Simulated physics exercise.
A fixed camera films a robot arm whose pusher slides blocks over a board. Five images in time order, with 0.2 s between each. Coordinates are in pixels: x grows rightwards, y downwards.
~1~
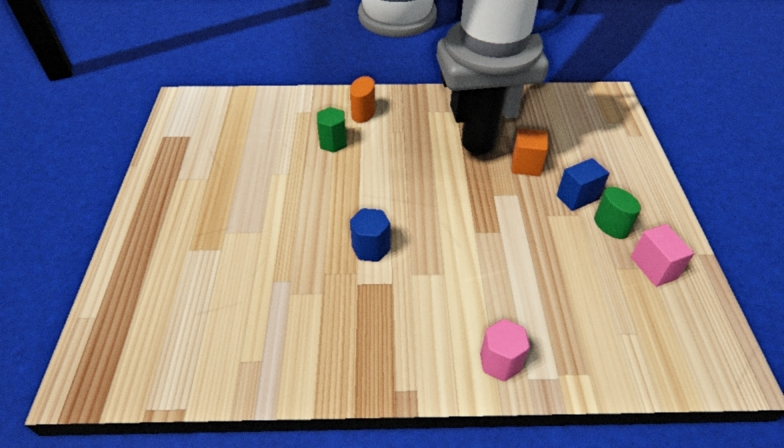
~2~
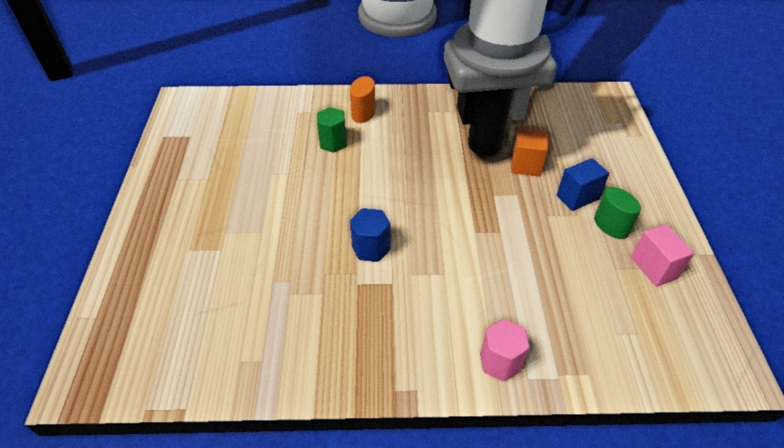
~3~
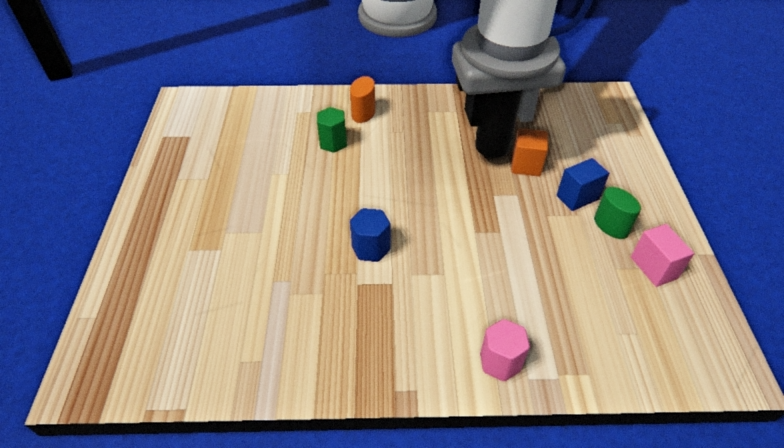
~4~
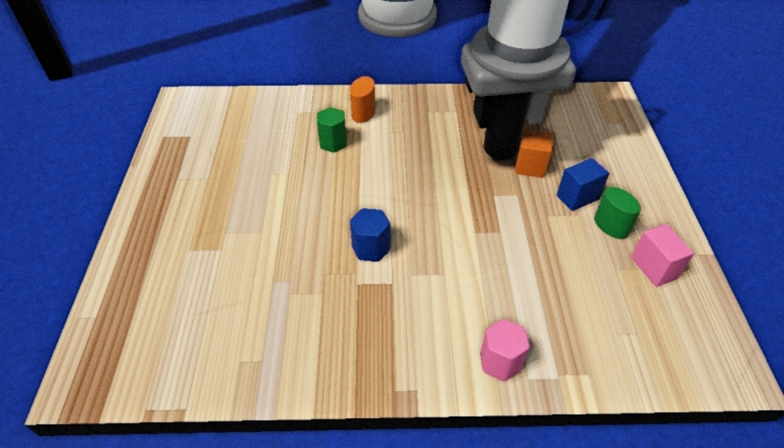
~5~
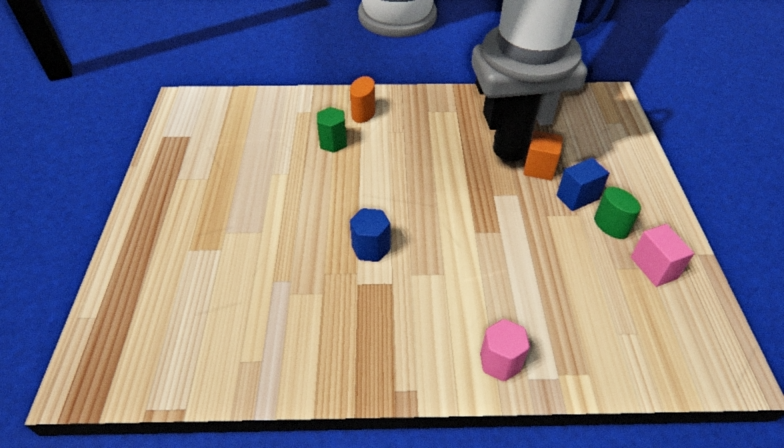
On a wooden board, a robot arm moves right and nudges an orange block slightly.
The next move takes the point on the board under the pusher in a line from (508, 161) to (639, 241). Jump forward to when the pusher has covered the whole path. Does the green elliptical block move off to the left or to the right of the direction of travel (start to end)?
Side: Left.
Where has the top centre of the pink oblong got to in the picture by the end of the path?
Its top middle: (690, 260).
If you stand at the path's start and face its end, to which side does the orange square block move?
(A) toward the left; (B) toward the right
A - toward the left.
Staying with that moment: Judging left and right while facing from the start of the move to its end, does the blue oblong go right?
It seems not.
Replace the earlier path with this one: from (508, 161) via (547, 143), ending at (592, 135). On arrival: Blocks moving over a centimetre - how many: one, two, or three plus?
Blocks moved: One.
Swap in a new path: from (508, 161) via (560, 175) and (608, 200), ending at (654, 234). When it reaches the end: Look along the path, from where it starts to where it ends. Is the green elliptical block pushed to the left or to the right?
It is pushed towards the right-hand side.
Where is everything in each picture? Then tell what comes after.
In the first picture, pusher tip (479, 144); block tops, orange square block (533, 138); blue oblong (588, 170); green elliptical block (623, 199); pink oblong (669, 241).
In the second picture, pusher (485, 145); blocks unchanged.
In the third picture, pusher (492, 147); blocks unchanged.
In the fourth picture, pusher (501, 149); orange square block (537, 139).
In the fifth picture, pusher (510, 151); orange square block (547, 141); blue oblong (588, 170); green elliptical block (623, 199); pink oblong (669, 241).
On the path given first. One third of the way, pusher (551, 175); orange square block (587, 152), turned 30° anticlockwise; blue oblong (595, 173), turned 15° clockwise.
Two thirds of the way, pusher (597, 202); orange square block (597, 153), turned 60° anticlockwise; blue oblong (636, 184), turned 65° anticlockwise; green elliptical block (653, 211), turned 80° clockwise.
At the end, pusher (644, 231); orange square block (597, 153), turned 60° anticlockwise; blue oblong (654, 186), turned 100° anticlockwise; green elliptical block (689, 227), turned 70° clockwise; pink oblong (690, 260), turned 55° clockwise.
